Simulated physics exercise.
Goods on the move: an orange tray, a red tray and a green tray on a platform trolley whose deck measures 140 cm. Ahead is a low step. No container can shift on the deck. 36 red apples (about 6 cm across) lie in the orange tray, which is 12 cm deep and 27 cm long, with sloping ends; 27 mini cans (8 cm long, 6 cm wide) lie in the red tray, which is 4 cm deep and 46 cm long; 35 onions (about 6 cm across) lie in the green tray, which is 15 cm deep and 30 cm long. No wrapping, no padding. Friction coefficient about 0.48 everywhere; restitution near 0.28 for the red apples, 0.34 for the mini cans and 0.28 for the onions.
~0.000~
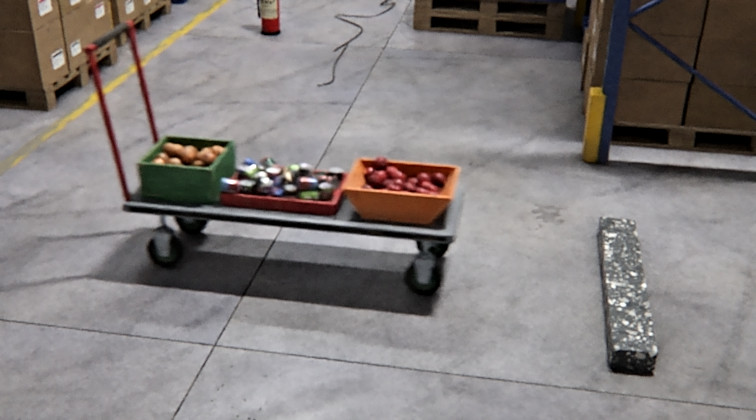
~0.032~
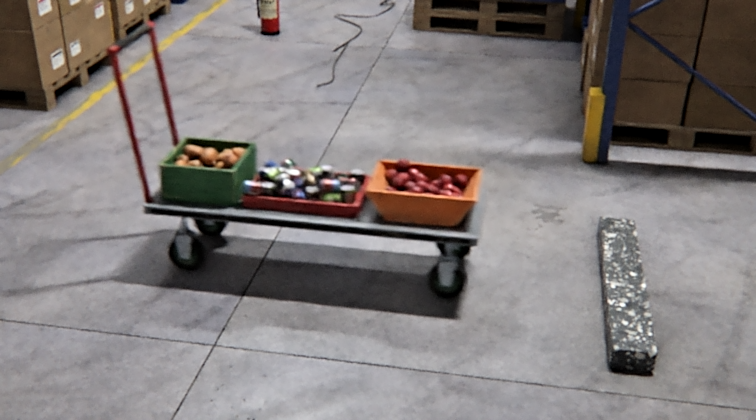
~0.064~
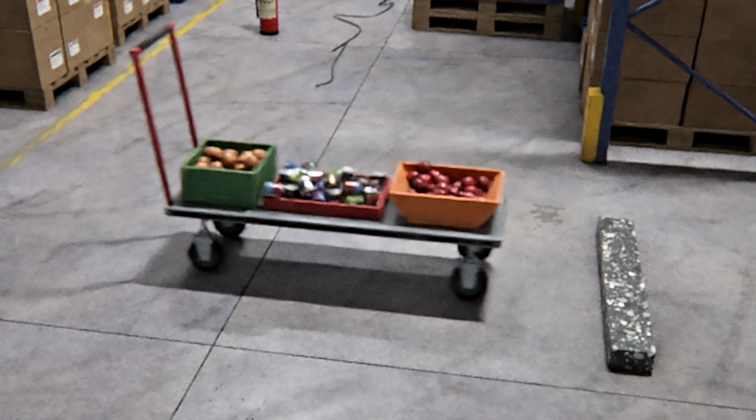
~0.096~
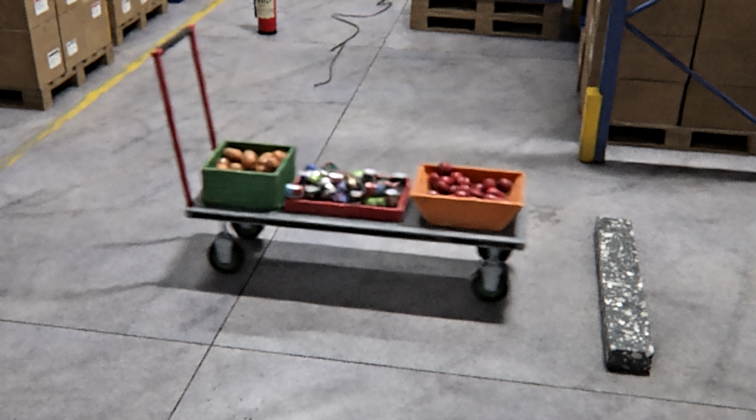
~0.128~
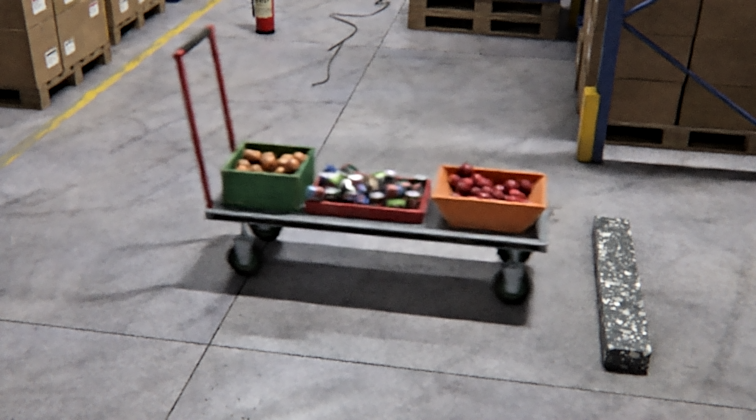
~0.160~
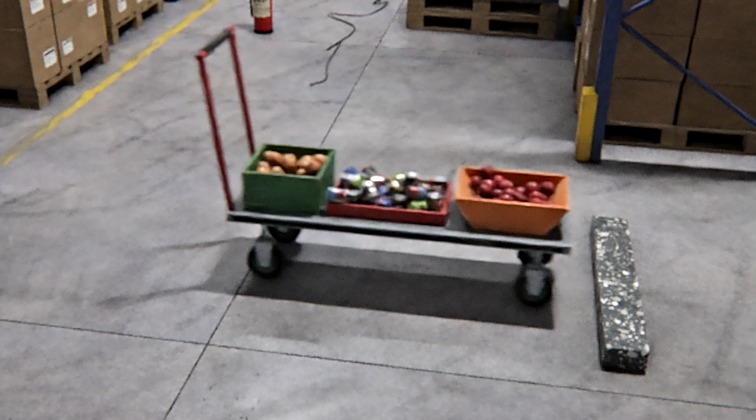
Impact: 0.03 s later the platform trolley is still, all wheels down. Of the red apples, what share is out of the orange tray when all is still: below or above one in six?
Out of the orange tray go over a sixth of the red apples.
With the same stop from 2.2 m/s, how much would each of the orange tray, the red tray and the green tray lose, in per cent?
Then orange tray 10, red tray 30, green tray 0 per cent.
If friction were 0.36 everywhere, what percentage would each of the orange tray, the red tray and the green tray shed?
In that case orange tray 40, red tray 30, green tray 10 per cent.
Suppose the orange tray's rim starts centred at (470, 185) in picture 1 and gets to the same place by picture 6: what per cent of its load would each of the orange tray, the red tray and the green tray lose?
Then orange tray 0, red tray 10, green tray 0 per cent.
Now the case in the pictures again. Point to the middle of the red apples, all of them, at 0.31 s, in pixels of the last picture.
At about (579, 195).
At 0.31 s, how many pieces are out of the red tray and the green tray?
About: Red tray 3, green tray 0.
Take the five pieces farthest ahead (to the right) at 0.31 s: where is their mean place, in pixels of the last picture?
Around (610, 188).
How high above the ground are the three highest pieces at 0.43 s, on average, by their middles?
Some 62 cm up.
After 0.21 s, impact.
After 0.31 s, the orange tray is down by 1 of 36, the red tray is down by 3 of 27 and the green tray has all 35.
After 0.43 s, the orange tray is down by 5 of 36, the red tray is down by 5 of 27 and the green tray is down by 1 of 35.
After 0.66 s, the orange tray is down by 10 of 36, the red tray is down by 9 of 27 and the green tray is down by 2 of 35.
When it is over (at 1.16 s), the orange tray is down by 10 of 36, the red tray is down by 9 of 27 and the green tray is down by 2 of 35. Asked share, 10 of 36, 28 per cent.
